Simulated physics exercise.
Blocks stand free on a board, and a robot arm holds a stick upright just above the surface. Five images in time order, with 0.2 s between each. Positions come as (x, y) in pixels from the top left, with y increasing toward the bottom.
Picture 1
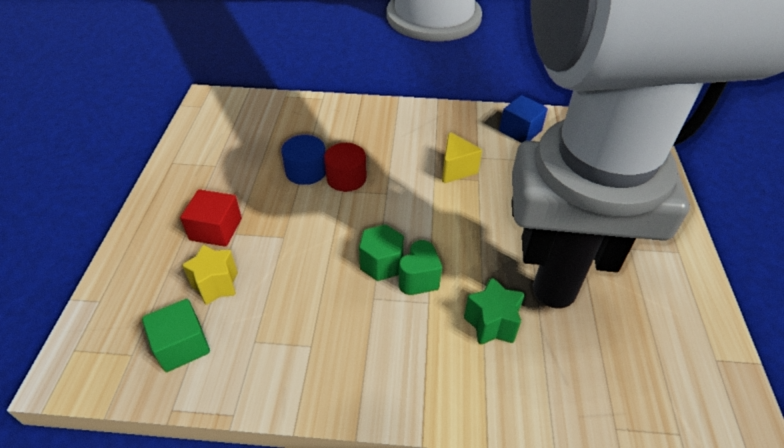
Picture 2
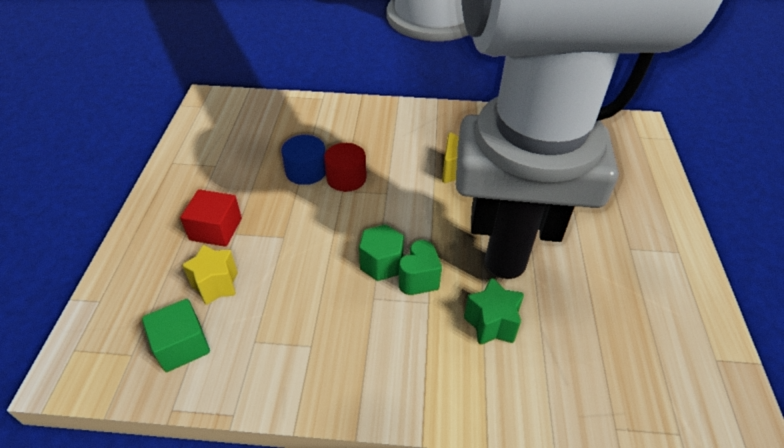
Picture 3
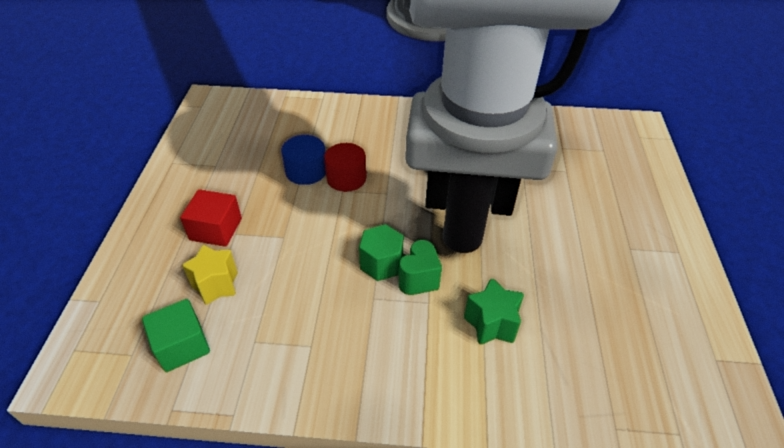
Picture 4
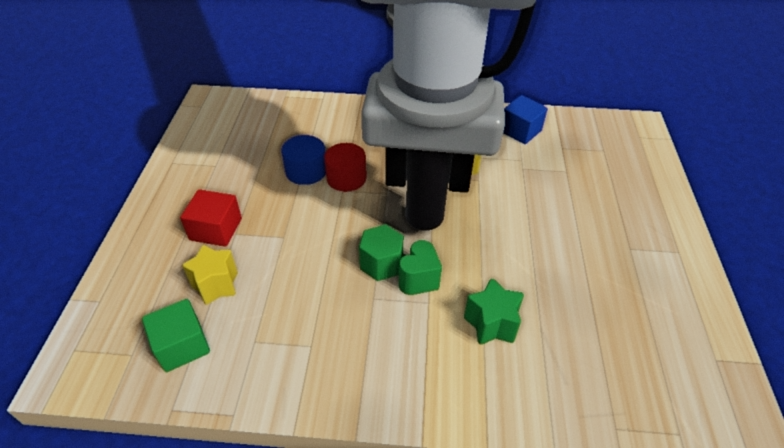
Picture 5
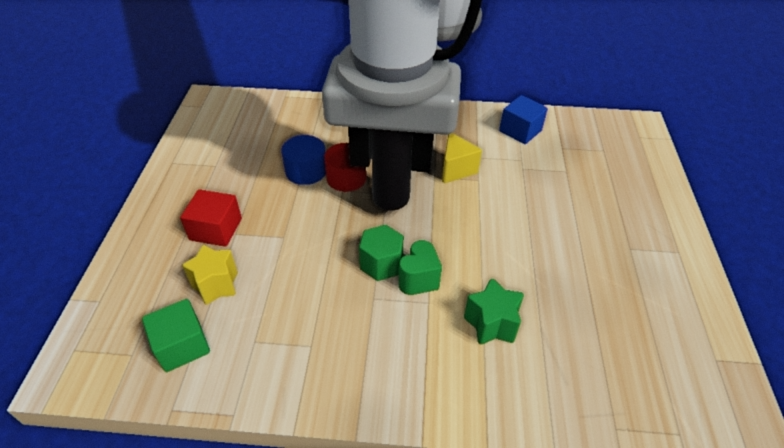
A robot arm holding a dark upright stick glides left and slightly away across a wooden board, passing behind the green blocks and nearing the red circular block, while the scattered red, yellow, green and blue blocks remain still.
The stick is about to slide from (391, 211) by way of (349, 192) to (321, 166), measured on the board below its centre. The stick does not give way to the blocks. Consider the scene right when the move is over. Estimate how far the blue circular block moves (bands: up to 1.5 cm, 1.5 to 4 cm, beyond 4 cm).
It will move between 1.5 and 4 cm.
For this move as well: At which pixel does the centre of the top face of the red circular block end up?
Its top face will be centred at roughly (329, 120).
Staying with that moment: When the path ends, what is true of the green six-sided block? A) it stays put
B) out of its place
I choose A.
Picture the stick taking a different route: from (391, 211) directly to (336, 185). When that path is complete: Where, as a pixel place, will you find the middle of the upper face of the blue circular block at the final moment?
The centre of its top will be at (290, 138).
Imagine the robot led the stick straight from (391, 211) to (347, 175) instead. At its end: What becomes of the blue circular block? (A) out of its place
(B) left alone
Choice A: Out of its place.
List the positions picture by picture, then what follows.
Tip of the stick (554, 292), middles of tops, blue circular block (303, 147), red circular block (345, 155), green six-sided block (382, 241), in the first frame.
Stick (505, 264), nothing pushed, in the second frame.
Stick (462, 240), nothing pushed, in the third frame.
Stick (425, 218), nothing pushed, in the fourth frame.
Stick (391, 199), blue circular block (303, 147), red circular block (345, 155), green six-sided block (382, 241), in the fifth frame.
On the path given first. One third of the way, stick (360, 187); red circular block (343, 152).
Two thirds of the way, stick (337, 171); blue circular block (292, 139); red circular block (334, 136).
At the end, stick (319, 154); blue circular block (282, 135); red circular block (329, 120); green six-sided block unmoved.
